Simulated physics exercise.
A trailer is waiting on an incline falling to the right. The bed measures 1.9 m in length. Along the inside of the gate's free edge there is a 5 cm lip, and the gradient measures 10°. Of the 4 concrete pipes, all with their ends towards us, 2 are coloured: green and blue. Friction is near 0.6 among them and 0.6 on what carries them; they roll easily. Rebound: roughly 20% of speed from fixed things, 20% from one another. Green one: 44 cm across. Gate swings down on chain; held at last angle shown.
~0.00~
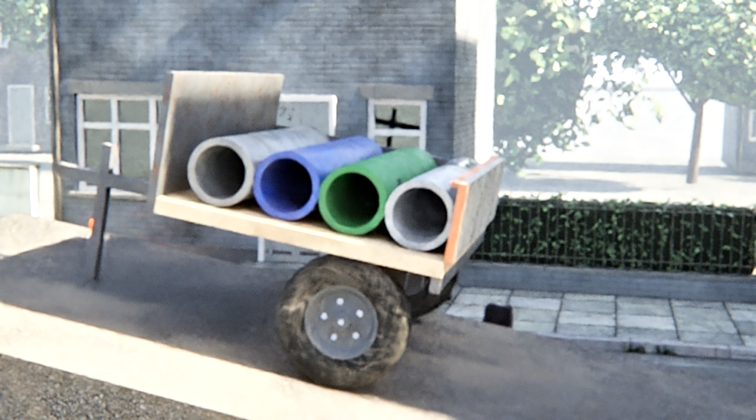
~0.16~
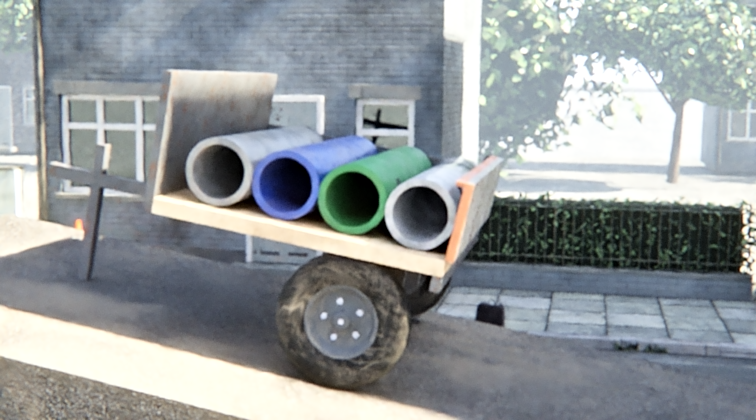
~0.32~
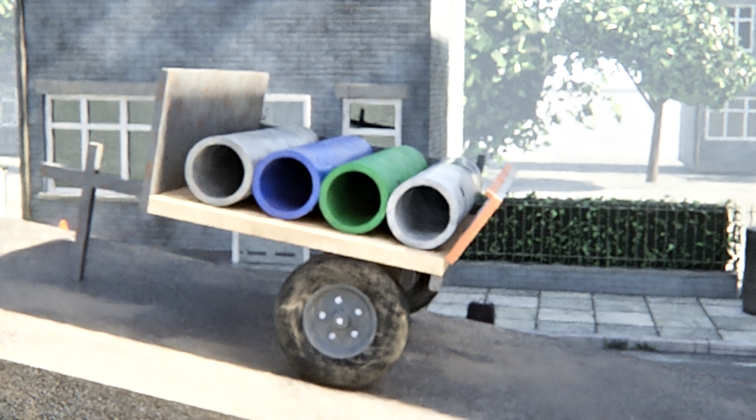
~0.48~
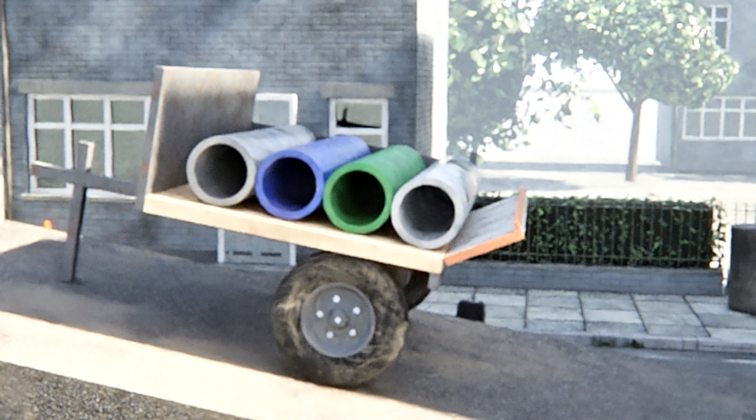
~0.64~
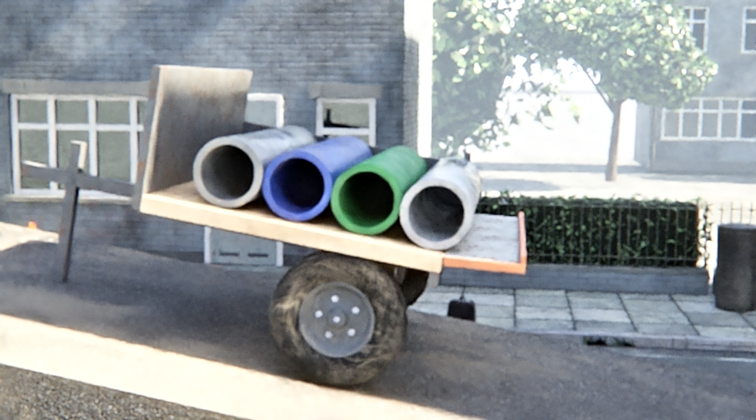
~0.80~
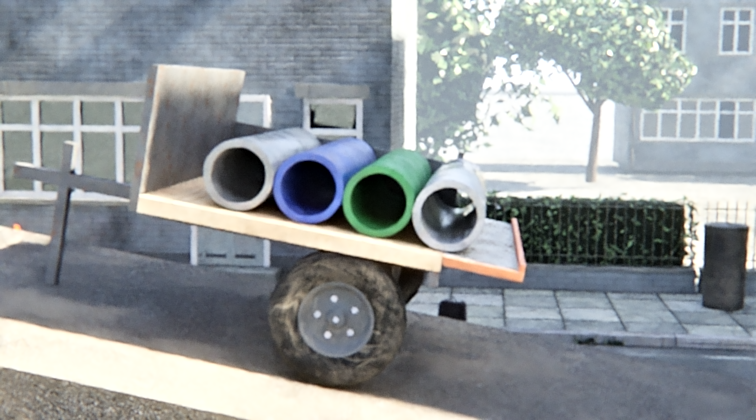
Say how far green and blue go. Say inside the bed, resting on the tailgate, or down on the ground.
For green: Down on the ground. For blue: Down on the ground.
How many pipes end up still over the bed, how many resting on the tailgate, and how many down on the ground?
The split comes out as 0, 0 and 4.
By 1.9 s, green is on the gate, 20 cm past the hinge, rolling right; blue is on the bed, 25 cm short of the hinge, rolling right; 1 out so far.
By 3.4 s, green is out on the ground; blue is dropping off the gate; 3 out so far.
Finally (5.8 s), green is off the vehicle; blue is out on the ground; 4 out so far.
